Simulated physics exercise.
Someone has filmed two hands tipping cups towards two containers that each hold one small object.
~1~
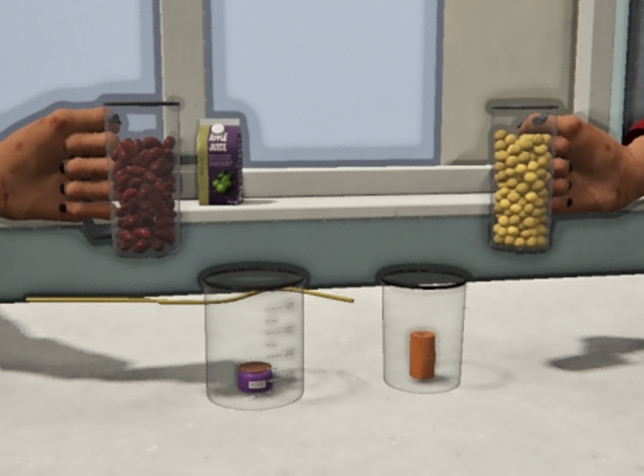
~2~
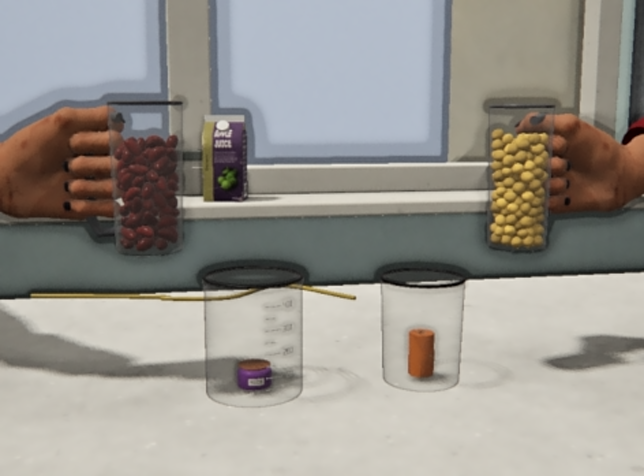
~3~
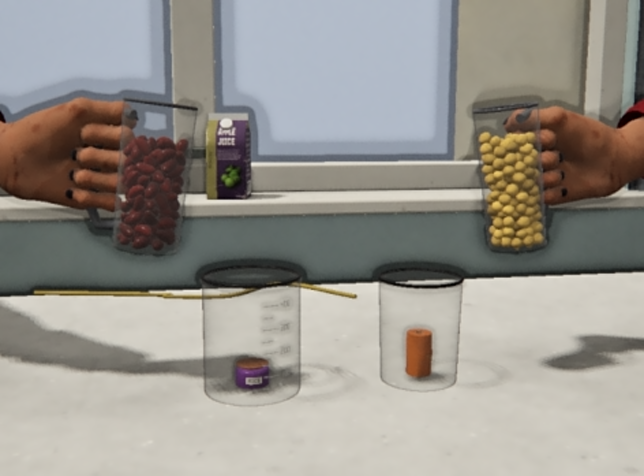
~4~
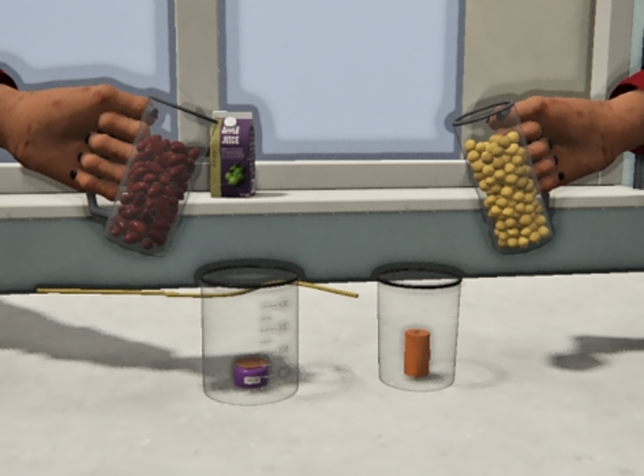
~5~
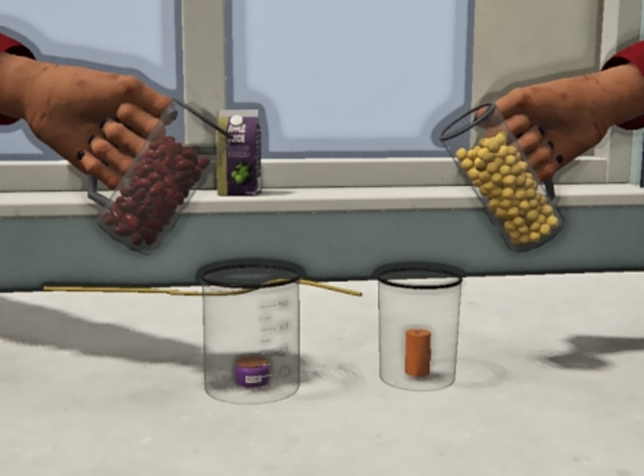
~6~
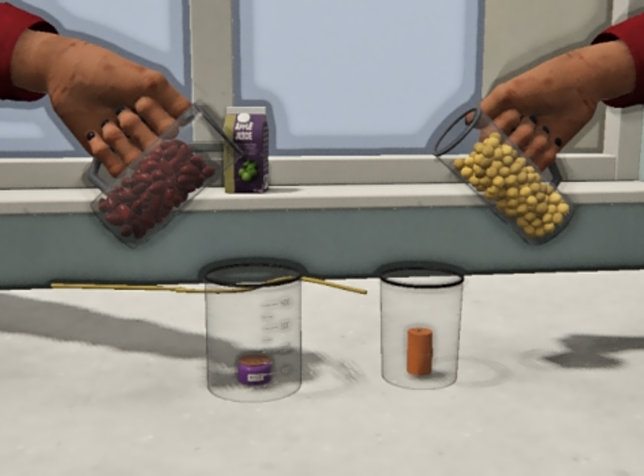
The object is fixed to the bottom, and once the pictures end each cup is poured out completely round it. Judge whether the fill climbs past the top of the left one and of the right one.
Left object: Fill climbs past it. Right object: Fill climbs past it.
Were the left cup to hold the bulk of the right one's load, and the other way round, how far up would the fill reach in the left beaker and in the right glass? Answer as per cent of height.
The left one would be filled to around 45 per cent, the right one to around 65.
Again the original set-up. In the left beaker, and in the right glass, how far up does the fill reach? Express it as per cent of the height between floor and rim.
Left 45, right 70, roughly.
Then, 0.46 s on from there, left beaker empty, all of its cupful still in the cup; right glass empty, all of its cupful still in the cup.
Then, 0.94 s on from there, left beaker nearly empty, nearly all of its cupful still in the cup; right glass nearly empty, nearly all of its cupful still in the cup.
Then, 1.52 s on from there, left beaker a third full, none of its cupful still in the cup; right glass two thirds full, none of its cupful still in the cup.
In the end, left beaker half full (surface near (254, 336)), nothing beside it; right glass two thirds full (surface near (421, 306)), nothing beside it; the left thing is covered; the right thing is covered.
